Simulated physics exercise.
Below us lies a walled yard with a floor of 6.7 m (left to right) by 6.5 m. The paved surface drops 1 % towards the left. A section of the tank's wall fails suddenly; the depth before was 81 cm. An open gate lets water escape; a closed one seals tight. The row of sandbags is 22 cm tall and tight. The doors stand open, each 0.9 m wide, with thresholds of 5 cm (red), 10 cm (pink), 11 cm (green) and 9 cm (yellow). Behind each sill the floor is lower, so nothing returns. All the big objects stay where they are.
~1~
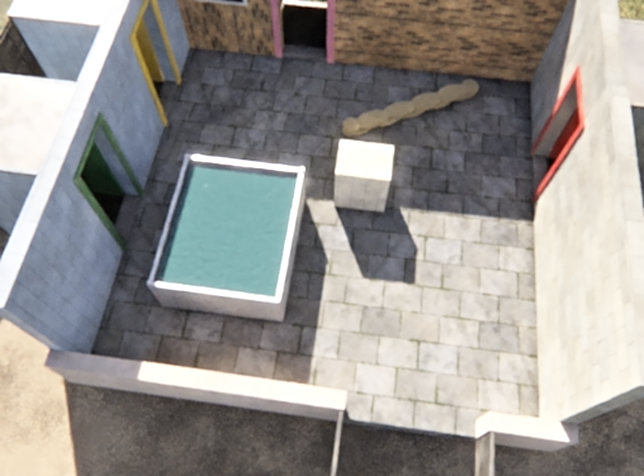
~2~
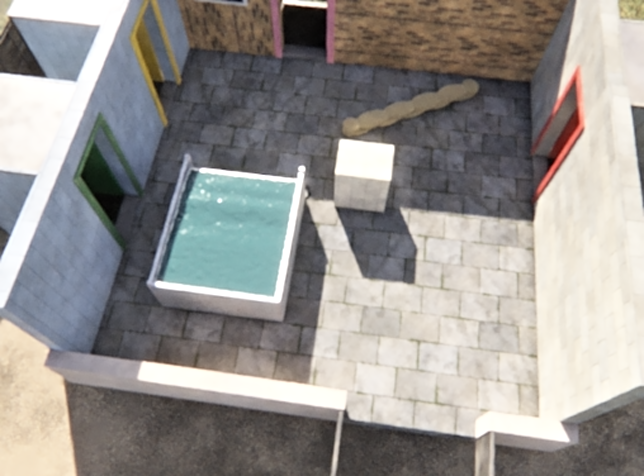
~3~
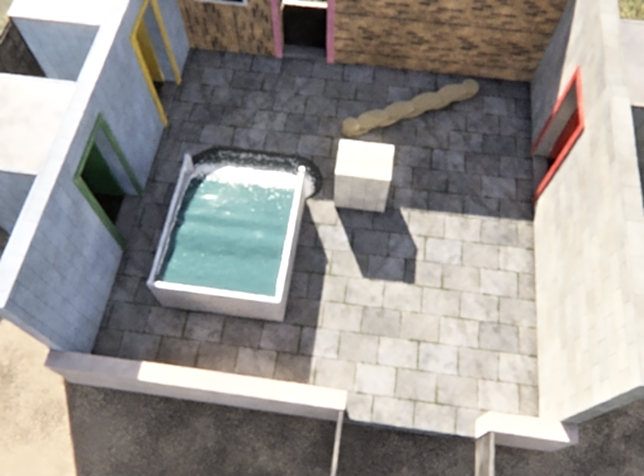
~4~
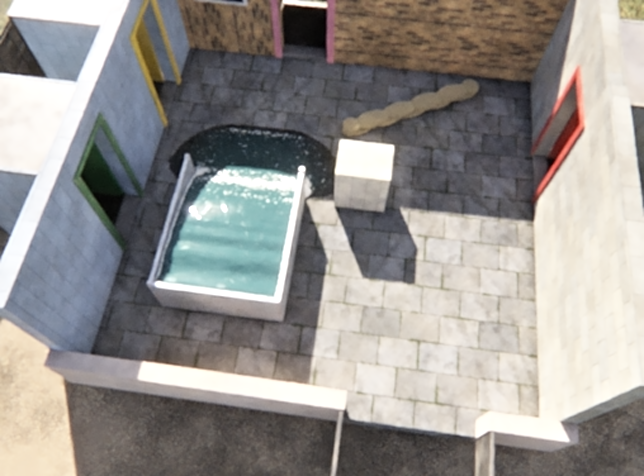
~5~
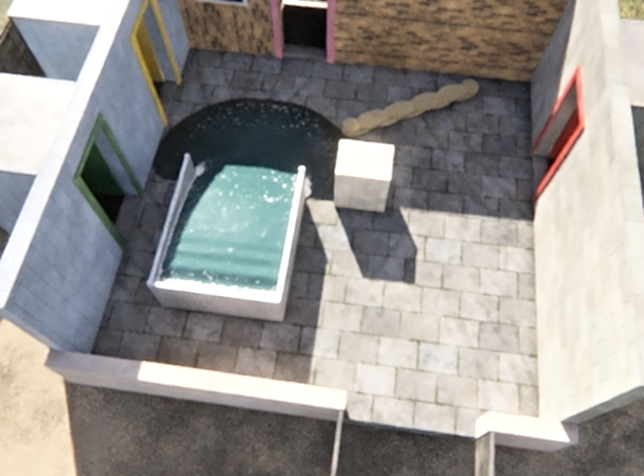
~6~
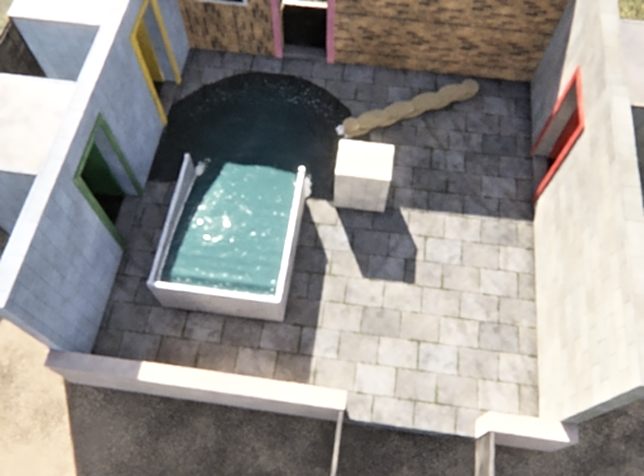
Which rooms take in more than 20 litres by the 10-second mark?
The water let in: At the red door it keeps below the limit; at the pink door it goes over the limit; at the green door it does not reach the limit; at the yellow door it exceeds the limit.
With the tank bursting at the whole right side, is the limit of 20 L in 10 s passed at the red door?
Against that limit: Red above.
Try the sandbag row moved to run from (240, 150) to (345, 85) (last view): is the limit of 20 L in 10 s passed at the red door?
Against that limit: Red above.
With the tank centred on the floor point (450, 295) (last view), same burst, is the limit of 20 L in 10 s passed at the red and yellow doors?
Against that limit: Red above, yellow over.
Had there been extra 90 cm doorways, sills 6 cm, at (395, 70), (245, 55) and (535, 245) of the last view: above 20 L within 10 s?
In turn: Past it, over, under.
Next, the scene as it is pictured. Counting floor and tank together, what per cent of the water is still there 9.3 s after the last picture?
About 76 per cent.
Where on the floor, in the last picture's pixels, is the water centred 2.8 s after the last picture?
At about (286, 132).
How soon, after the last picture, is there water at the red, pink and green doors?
Red 2.4 s, pink 0.1 s, green 2.4 s.
Then, 0.7 s after the last picture water covers 30 % of the floor and is deepest (48 cm) near (189, 53); red door not reached, pink door 24 cm at the sill, 73 L in, green door not reached, yellow door 17 cm at the sill, 2 L in.
Then, 1.5 s after the last picture water covers 40 % of the floor and is deepest (47 cm) near (189, 53); red door not reached, pink door 36 cm at the sill, 231 L in, green door not reached, yellow door 23 cm at the sill, 26 L in.
Then, 2.8 s after the last picture water covers 45 % of the floor and is deepest (29 cm) near (444, 78); red door 5 cm at the sill, 0 L in, pink door 24 cm at the sill, 407 L in, green door 1 cm at the sill, 0 L in, yellow door 21 cm at the sill, 138 L in.
Then, 5.3 s after the last picture water covers 65 % of the floor and is deepest (20 cm) near (92, 353); red door 3 cm at the sill, 3 L in, pink door 16 cm at the sill, 472 L in, green door 6 cm at the sill, 0 L in, yellow door 12 cm at the sill, 197 L in.
Then, 9.3 s after the last picture water covers 95 % of the floor and is deepest (13 cm) near (99, 330); red door 3 cm at the sill, 3 L in, pink door 7 cm at the sill, 493 L in, green door 8 cm at the sill, 0 L in, yellow door 12 cm at the sill, 225 L in.
